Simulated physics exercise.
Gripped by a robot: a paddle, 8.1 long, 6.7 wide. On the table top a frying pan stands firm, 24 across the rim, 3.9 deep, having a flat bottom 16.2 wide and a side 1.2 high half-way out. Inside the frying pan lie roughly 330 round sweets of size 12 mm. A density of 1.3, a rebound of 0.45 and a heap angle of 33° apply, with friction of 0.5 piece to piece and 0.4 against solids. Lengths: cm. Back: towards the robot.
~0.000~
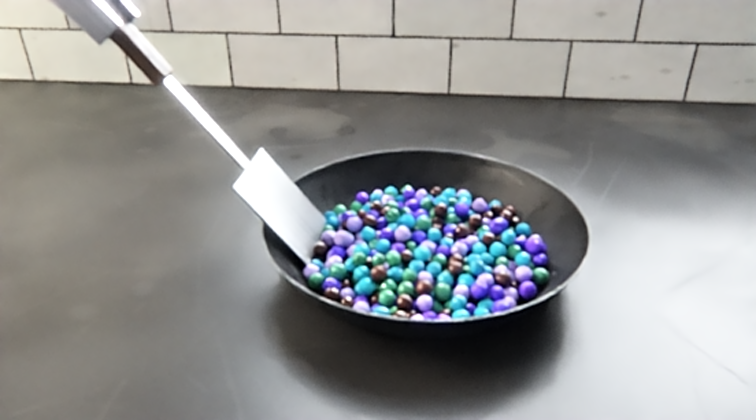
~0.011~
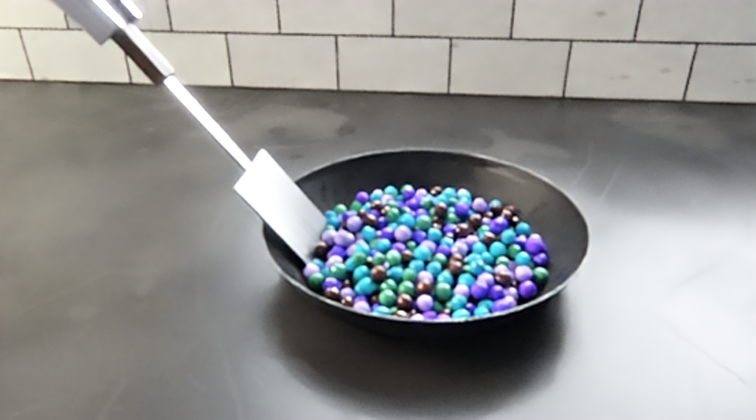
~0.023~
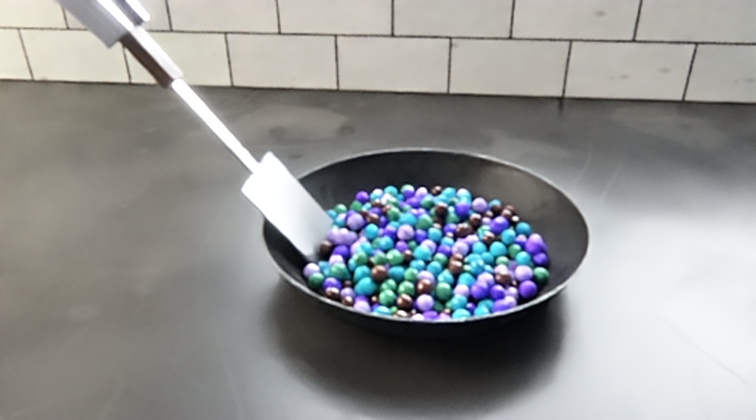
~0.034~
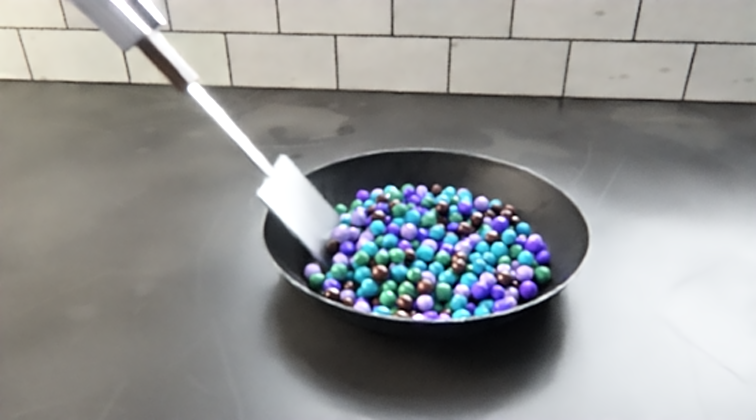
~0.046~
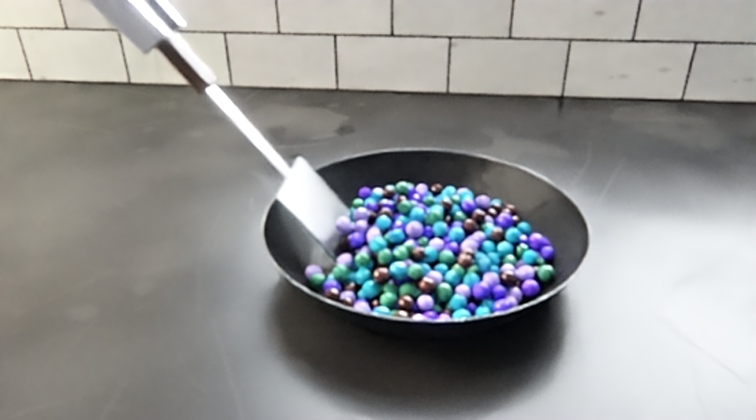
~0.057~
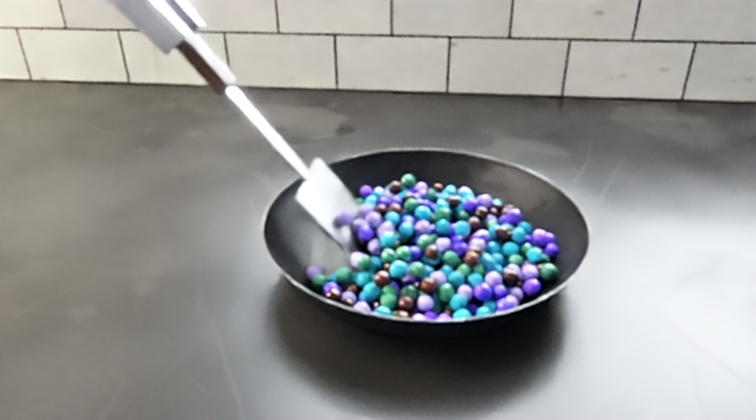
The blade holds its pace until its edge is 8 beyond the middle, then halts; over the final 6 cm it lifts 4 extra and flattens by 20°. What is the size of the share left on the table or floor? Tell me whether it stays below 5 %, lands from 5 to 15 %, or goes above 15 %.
It goes above 15 %.
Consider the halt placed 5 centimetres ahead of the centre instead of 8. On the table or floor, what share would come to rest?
15 %, roughly.
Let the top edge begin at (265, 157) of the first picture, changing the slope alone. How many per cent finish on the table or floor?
20 percent or so.
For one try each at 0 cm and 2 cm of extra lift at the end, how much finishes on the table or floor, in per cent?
First try around 15 percent, second try around 20 percent.
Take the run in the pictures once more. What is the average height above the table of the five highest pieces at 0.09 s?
About 6 cm.
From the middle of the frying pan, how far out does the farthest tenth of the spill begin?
The distance is roughly 65 cm.
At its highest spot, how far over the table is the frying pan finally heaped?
It reaches around 4.0 cm.
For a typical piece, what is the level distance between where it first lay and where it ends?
3 cm.
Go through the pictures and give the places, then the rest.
Paddle top edge at (248, 167), sloping 52°; upper third of the load around (423, 242), from x 310 to 540, top at y 190; 332 in the frying pan, in the first picture.
Paddle top edge at (249, 168), sloping 52°; upper third of the load around (423, 242), from x 310 to 540, top at y 190, in the second picture.
Paddle top edge at (256, 170), sloping 52°; upper third of the load around (415, 239), from x 310 to 540, top at y 190, in the third picture.
Paddle top edge at (271, 174), sloping 52°; upper third of the load around (410, 237), from x 310 to 545, top at y 190, in the fourth picture.
Paddle top edge at (289, 176), sloping 52°; upper third of the load around (415, 235), from x 315 to 545, top at y 190, in the fifth picture.
Paddle top edge at (308, 177), sloping 52°; upper third of the load around (423, 232), from x 315 to 550, top at y 180; 332 in the frying pan, in the sixth picture.
After 0.09 s, sloping 52°, highest piece 6 above the table; 332 in the frying pan.
After 0.12 s, sloping 46°, highest piece 7 above the table; 332 in the frying pan.
After 0.33 s, sloping 32°, highest piece 13 above the table; 251 in the frying pan, 52 on the table or floor, 29 on the blade or in flight.
After 1.38 s, sloping 32°, highest piece 4 above the table; 251 in the frying pan, 81 on the table or floor.
At rest, 251 in the frying pan, 81 on the table or floor. That is 24 % on the table or floor.
